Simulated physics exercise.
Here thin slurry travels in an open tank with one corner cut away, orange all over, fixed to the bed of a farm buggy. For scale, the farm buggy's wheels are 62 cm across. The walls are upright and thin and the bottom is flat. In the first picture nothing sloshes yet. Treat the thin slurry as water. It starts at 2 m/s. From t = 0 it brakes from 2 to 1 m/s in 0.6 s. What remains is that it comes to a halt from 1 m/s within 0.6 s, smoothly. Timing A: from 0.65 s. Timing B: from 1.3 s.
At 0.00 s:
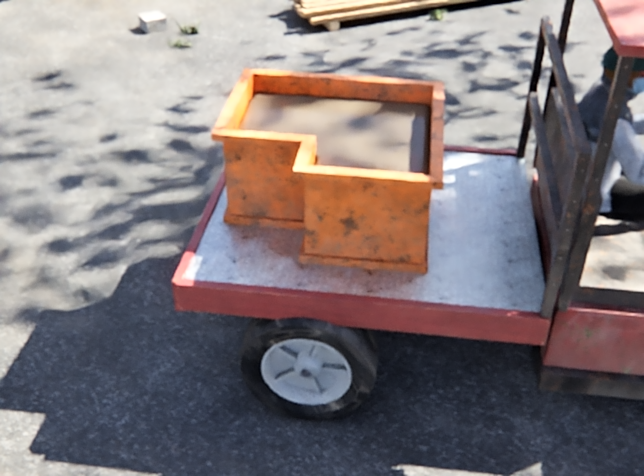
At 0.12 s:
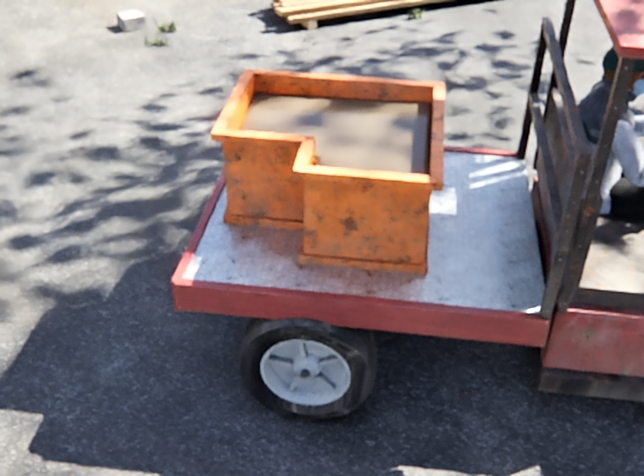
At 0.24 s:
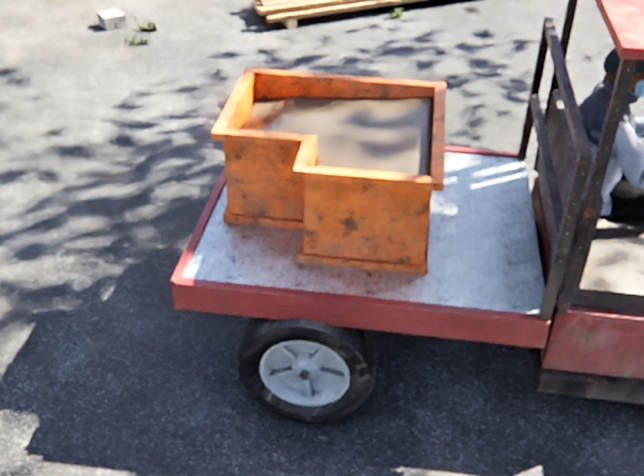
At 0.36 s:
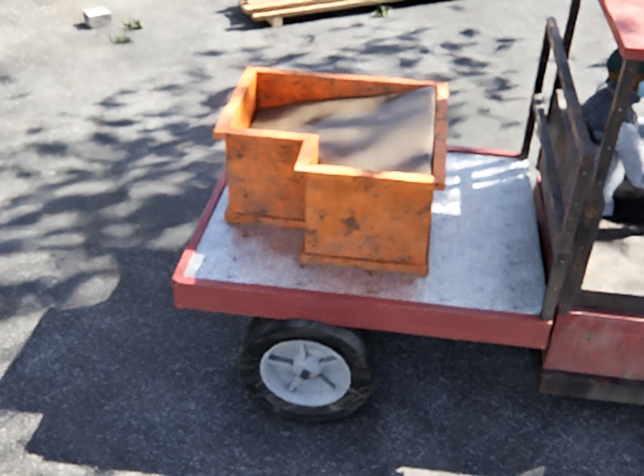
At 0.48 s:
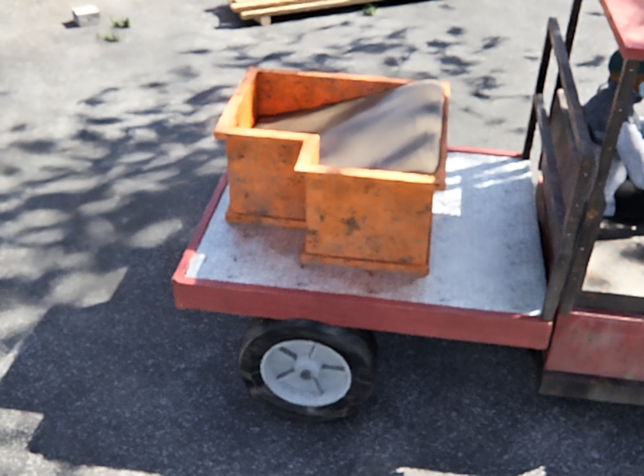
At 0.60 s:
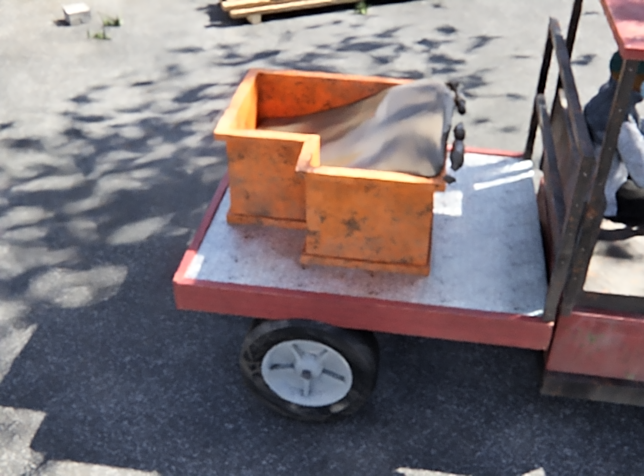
The video shows an open orange tank with a cut-away corner on the flat bed of a farm buggy rolling over shadowed pavement; the murky liquid inside starts level, then climbs toward the right end and sinks at the left.
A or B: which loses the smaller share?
Better to take A.
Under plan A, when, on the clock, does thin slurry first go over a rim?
At about 0.8 s.
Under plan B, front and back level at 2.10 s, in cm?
About 38 cm in front and 18 cm behind.
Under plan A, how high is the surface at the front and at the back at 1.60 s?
Front 32 cm, back 32 cm.
For plan A, By 1.60 s it stands 32 cm high behind and 31 cm in front; 2 per cent has gone over the front.
For plan A, By 4.24 s 2 per cent has gone over the front, 4 of 233 litres.
For plan B, By 2.10 s it stands 17 cm high behind and 39 cm in front; 8 per cent has gone over the front.
For plan B, By 4.89 s 12 per cent has gone over the front, 28 of 233 litres.
